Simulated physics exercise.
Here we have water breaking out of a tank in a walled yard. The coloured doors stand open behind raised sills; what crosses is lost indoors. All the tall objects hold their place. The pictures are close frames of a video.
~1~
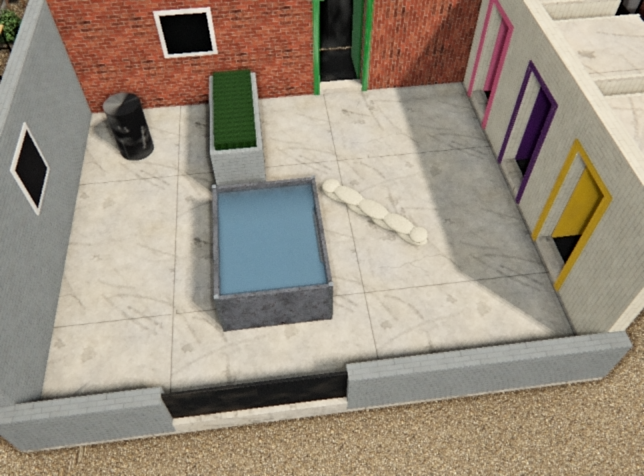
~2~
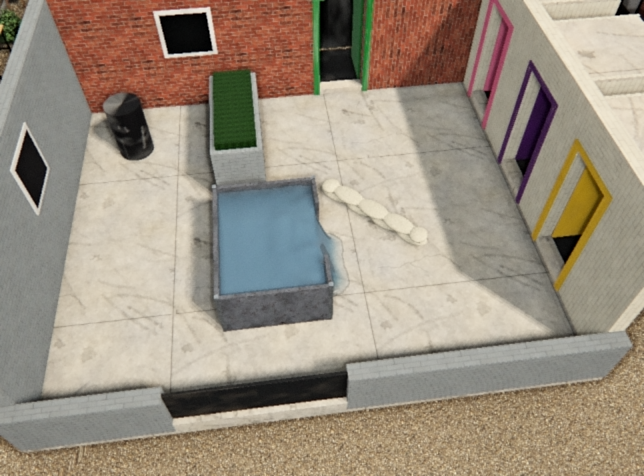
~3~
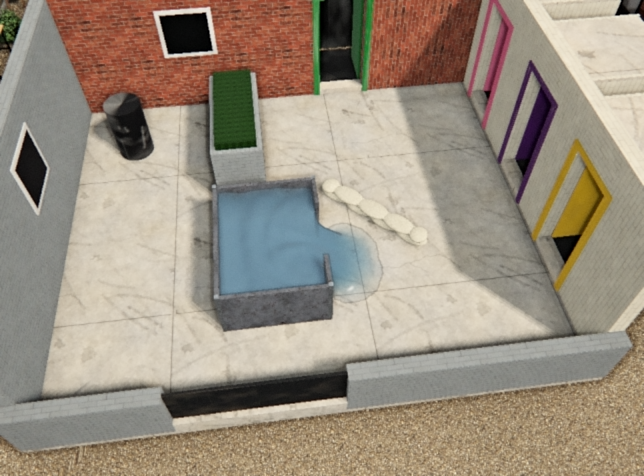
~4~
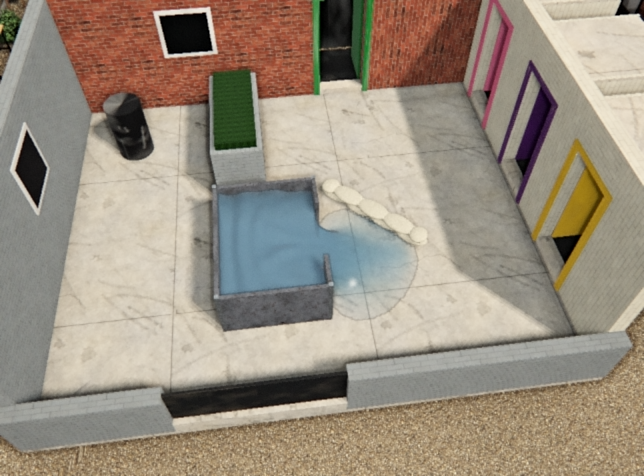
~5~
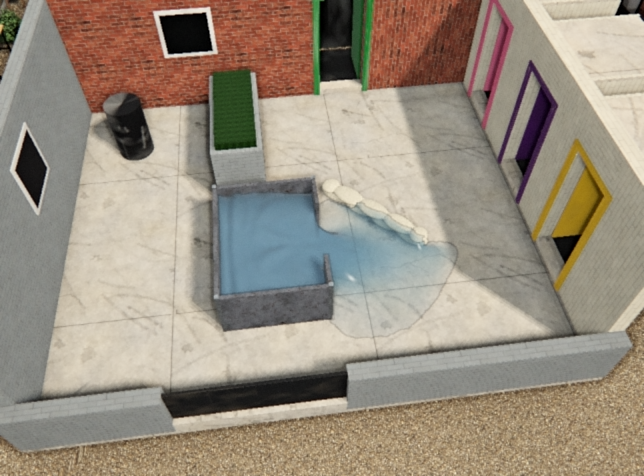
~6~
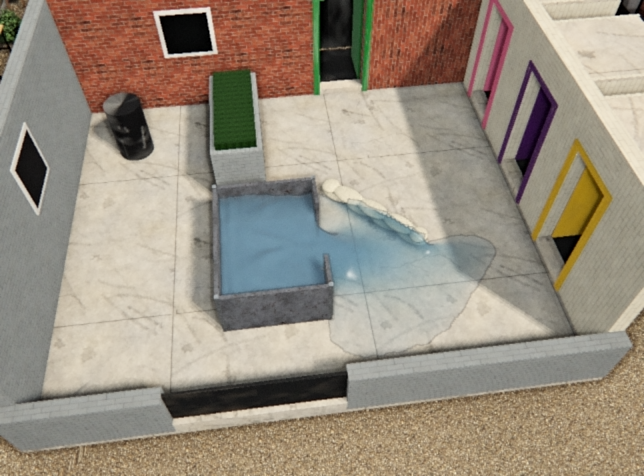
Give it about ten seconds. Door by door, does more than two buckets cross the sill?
The green door admits no more than that; the yellow door lets in a lot; the pink door admits no more than that; the purple door admits no more than that.
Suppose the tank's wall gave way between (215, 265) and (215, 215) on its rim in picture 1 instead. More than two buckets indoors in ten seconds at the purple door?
My reading: Purple keeps below it.
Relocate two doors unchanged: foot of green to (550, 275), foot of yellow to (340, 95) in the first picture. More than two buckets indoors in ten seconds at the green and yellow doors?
One by one: Green goes over, yellow holds.
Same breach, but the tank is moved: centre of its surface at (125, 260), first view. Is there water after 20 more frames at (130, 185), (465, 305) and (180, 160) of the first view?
In that order: Clear, awash, clear.
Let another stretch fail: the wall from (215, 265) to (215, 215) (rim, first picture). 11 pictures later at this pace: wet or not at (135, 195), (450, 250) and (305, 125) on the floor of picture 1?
As listed: Awash, clear, not flooded.
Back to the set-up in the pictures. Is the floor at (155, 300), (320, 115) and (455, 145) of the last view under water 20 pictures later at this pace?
As listed: Free of water, not flooded, flooded.
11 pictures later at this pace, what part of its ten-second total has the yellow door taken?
Close to 45 %.
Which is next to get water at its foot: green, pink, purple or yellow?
First comes the yellow door.
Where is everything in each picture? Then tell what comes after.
In the first picture, the tank at (269, 236) is whole and still.
In the second picture, the front is at (338, 290), out from the gap at (320, 251).
In the third picture, the front is at (377, 276), out from the gap at (320, 253).
In the fourth picture, the front is at (410, 248), out from the gap at (320, 254).
In the fifth picture, water pours out at (320, 253) and has run to (452, 256).
In the sixth picture, the front is at (489, 255), out from the gap at (320, 253).
A moment on, water covers 25 % of the floor; the green door not reached, the yellow door over two buckets in, the pink door not reached, the purple door not reached.
Next, water covers 35 % of the floor; the green door not reached, the yellow door far over two buckets in, the pink door not reached, the purple door wet at the sill, nothing in.
Then, water covers 35 % of the floor; the green door not reached, the yellow door far over two buckets in, the pink door wet at the sill, nothing in, the purple door wet at the sill, nothing in.
Later, water covers 65 % of the floor; the green door wet at the sill, nothing in, the yellow door far over two buckets in, the pink door wet at the sill, nothing in, the purple door wet at the sill, nothing in.
In the end, water covers 85 % of the floor; the green door under two buckets in, the yellow door far over two buckets in, the pink door wet at the sill, nothing in, the purple door wet at the sill, nothing in.
